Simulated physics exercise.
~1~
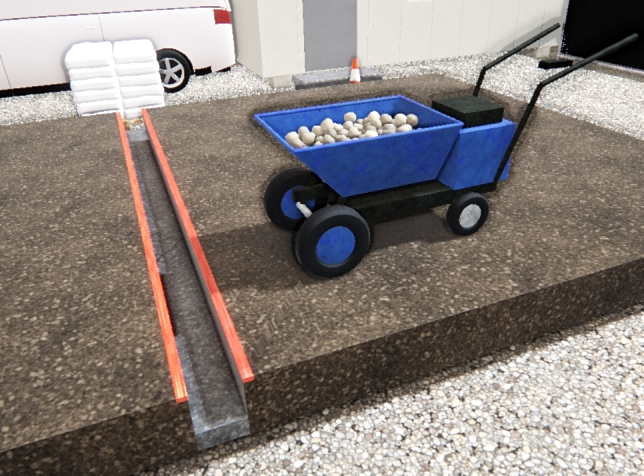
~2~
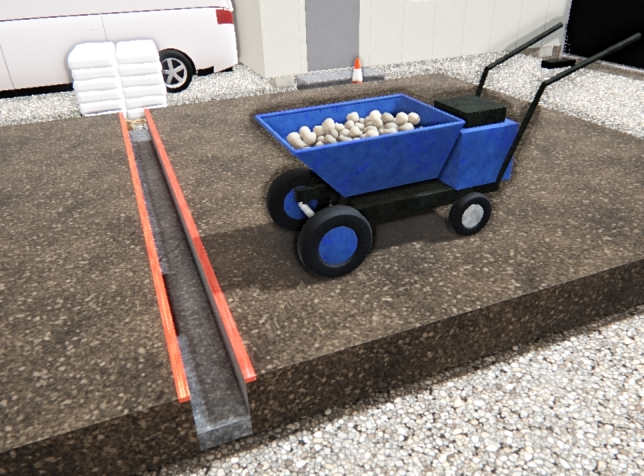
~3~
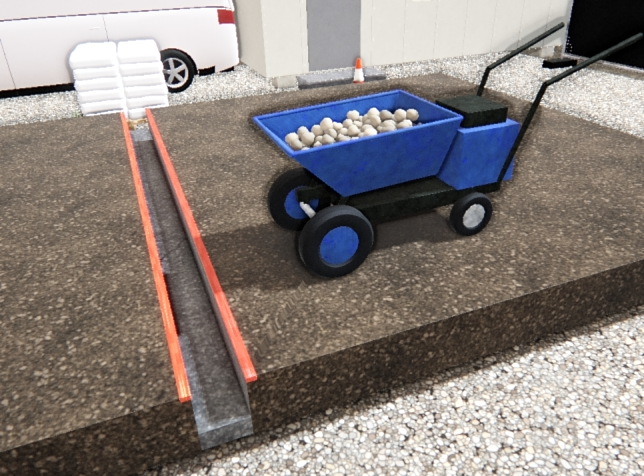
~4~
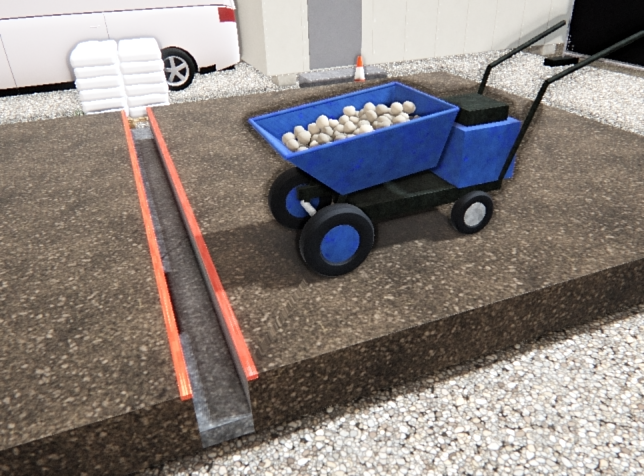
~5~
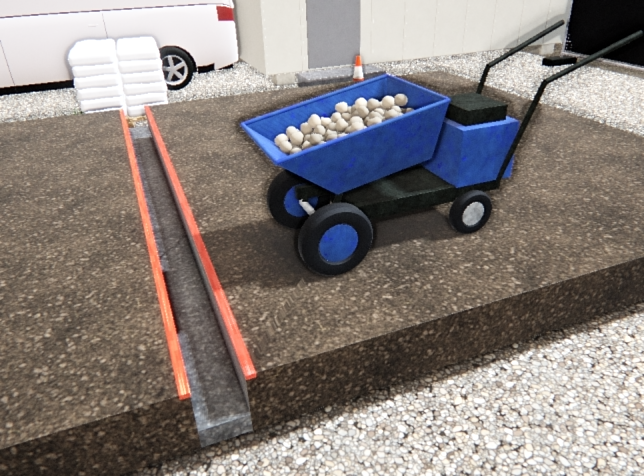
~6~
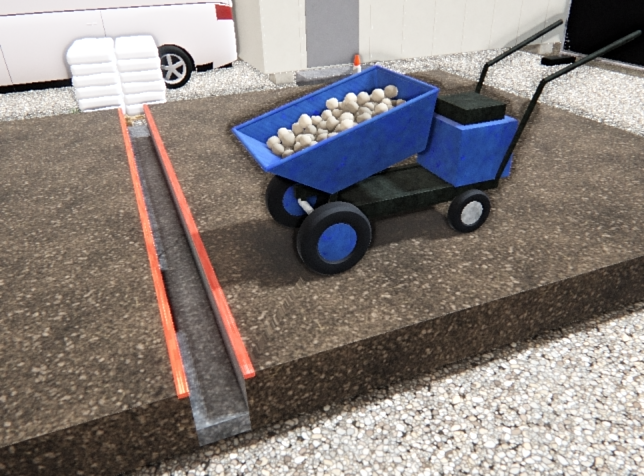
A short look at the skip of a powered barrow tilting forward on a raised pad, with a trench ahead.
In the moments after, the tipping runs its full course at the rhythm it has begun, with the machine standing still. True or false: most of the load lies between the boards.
True.
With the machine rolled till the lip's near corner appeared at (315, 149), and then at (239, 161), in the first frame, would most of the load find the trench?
One after the other: The greater share and the lesser share.
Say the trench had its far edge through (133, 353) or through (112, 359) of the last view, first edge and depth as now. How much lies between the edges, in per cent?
About 100 %, then 100 %.
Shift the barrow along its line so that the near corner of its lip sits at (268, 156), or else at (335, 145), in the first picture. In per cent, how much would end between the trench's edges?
First spot: 50 %, second spot: 60 %.
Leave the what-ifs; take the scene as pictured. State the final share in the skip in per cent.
I reckon some 0 percent.
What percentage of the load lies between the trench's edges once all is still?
That share is close to 80 %.
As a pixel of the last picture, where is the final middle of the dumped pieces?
It settles centred around (184, 289).
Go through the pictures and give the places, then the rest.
The first frame shows lip of the skip near (293, 152), level; top of the load near (369, 135), river pebbles; first edge of the trench near (230, 331); far edge near (170, 347), the trench under half as wide as the skip, and about as deep as wide.
The second frame shows lip of the skip near (294, 153), level; top of the load near (370, 134).
The third frame shows lip of the skip near (291, 155), tipped barely; top of the load near (380, 131).
The fourth frame shows lip of the skip near (286, 158), tipped a little; top of the load near (377, 126).
The fifth frame shows lip of the skip near (277, 163), tipped a little; top of the load near (378, 114).
The sixth frame shows lip of the skip near (266, 169), tipped clearly; top of the load near (368, 108); first edge of the trench near (231, 327); far edge near (172, 343).
Shortly afterwards, skip tipped steeply; the whole lot in the skip.
Next, skip tipped steeply; near two thirds in the skip; only a few short of the trench; near a quarter in or heaped over the trench; only a few beyond it; only a few falling.
Some moments later, skip tipped right over; only a few in the skip; a little short of the trench; the bulk in or heaped over the trench; a little beyond it.
In the end, skip tipped right over; a little short of the trench; the bulk in or heaped over the trench; a little beyond it.
